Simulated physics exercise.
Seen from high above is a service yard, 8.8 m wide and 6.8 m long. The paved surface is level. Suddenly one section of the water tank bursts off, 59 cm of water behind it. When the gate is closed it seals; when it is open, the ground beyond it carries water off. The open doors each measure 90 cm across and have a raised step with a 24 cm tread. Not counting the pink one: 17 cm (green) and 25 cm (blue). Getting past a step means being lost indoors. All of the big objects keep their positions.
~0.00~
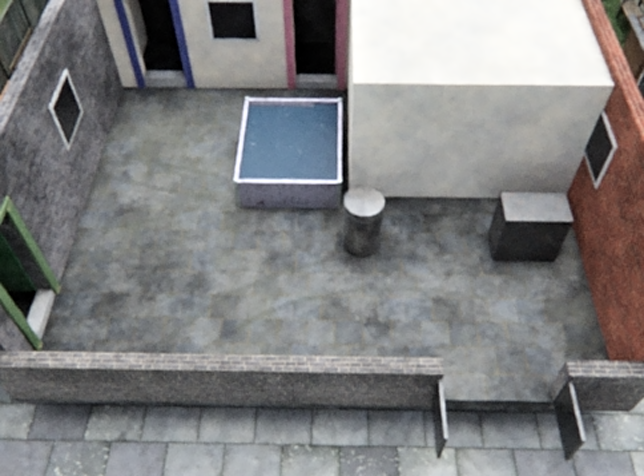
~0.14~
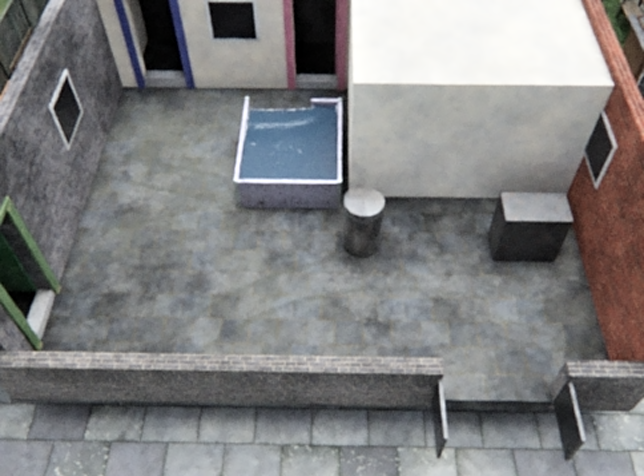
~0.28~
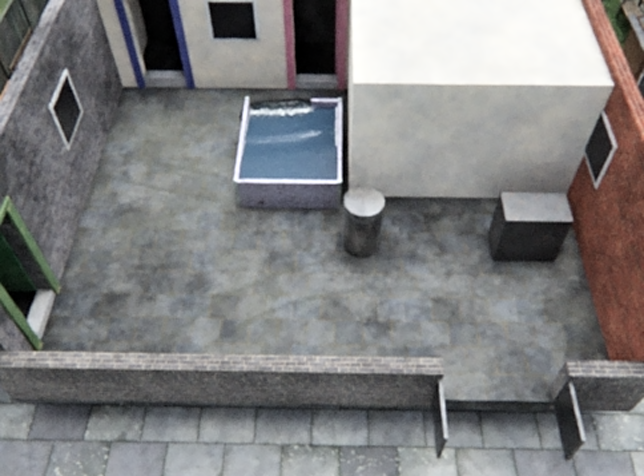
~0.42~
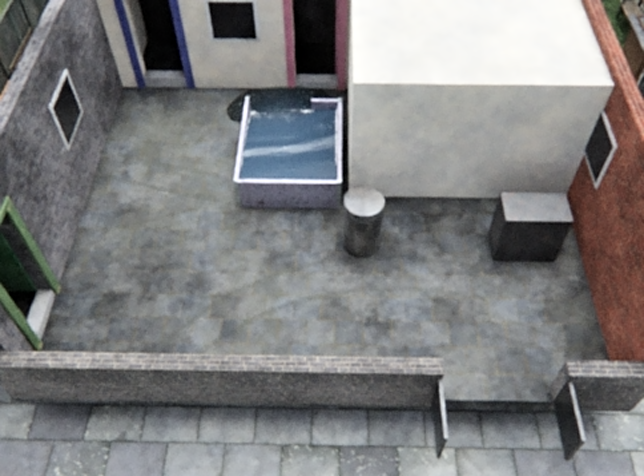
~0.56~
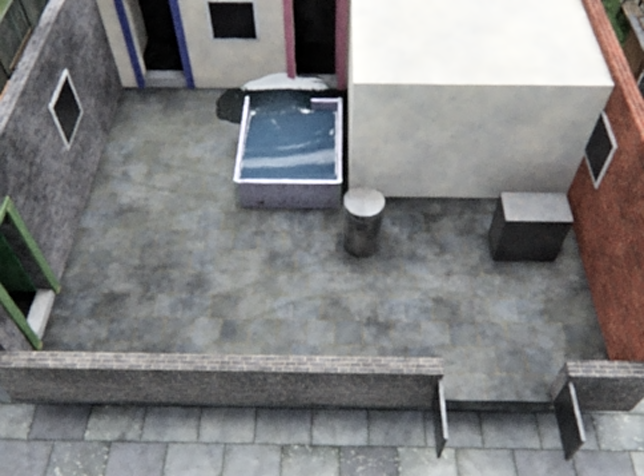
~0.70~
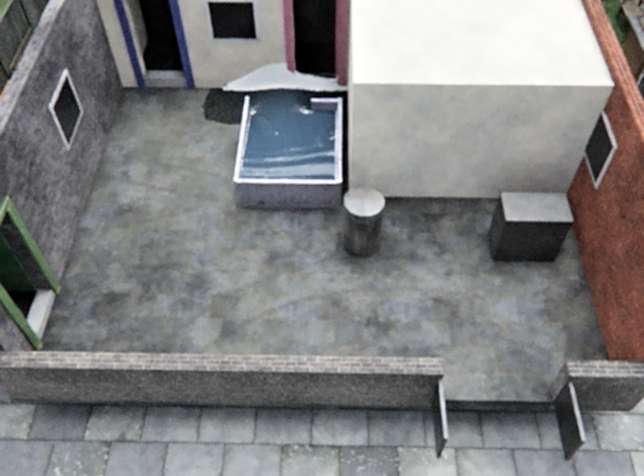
The water tank in a walled yard bursts at the back, and water spreads to the pink door.
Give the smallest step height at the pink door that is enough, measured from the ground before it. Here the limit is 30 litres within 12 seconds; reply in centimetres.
Roughly 29 cm.
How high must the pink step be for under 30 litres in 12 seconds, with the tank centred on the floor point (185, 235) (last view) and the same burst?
Some 13.0 cm.
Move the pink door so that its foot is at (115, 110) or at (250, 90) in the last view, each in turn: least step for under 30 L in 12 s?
Minimums: Roughly 20 cm and 30 cm.
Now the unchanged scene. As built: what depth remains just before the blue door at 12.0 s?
Depth: Near 7.5 cm.
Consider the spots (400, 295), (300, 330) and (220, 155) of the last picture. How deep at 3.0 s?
The three readings, in order, are 0, 0 and 0 cm.
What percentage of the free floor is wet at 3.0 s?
Wet share: Around 20 %.
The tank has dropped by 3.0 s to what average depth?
Some 23 cm.
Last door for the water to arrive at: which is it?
Door: Green.
After 1.4 s water covers 10 % of the floor, deepest (43 cm) near (274, 92); 29 cm at the pink door, 30 litres in over its 19 cm step.
After 3.0 s water covers 20 % of the floor, deepest (31 cm) near (342, 93); 25 cm at the pink door, 107 litres in over its 19 cm step.
After 12.0 s water covers 95 % of the floor, deepest (8 cm) near (342, 121); 8 cm at the pink door, 119 litres in over its 19 cm step.
At the pink door as built, the water arrived by 0.5 s and peaked near 31 cm at 2.0 s.
With a step of 26.5 cm, 49 litres would have come in within the 12 s; with 36 cm, 5 litres. So under 30 litres takes about 29 cm.
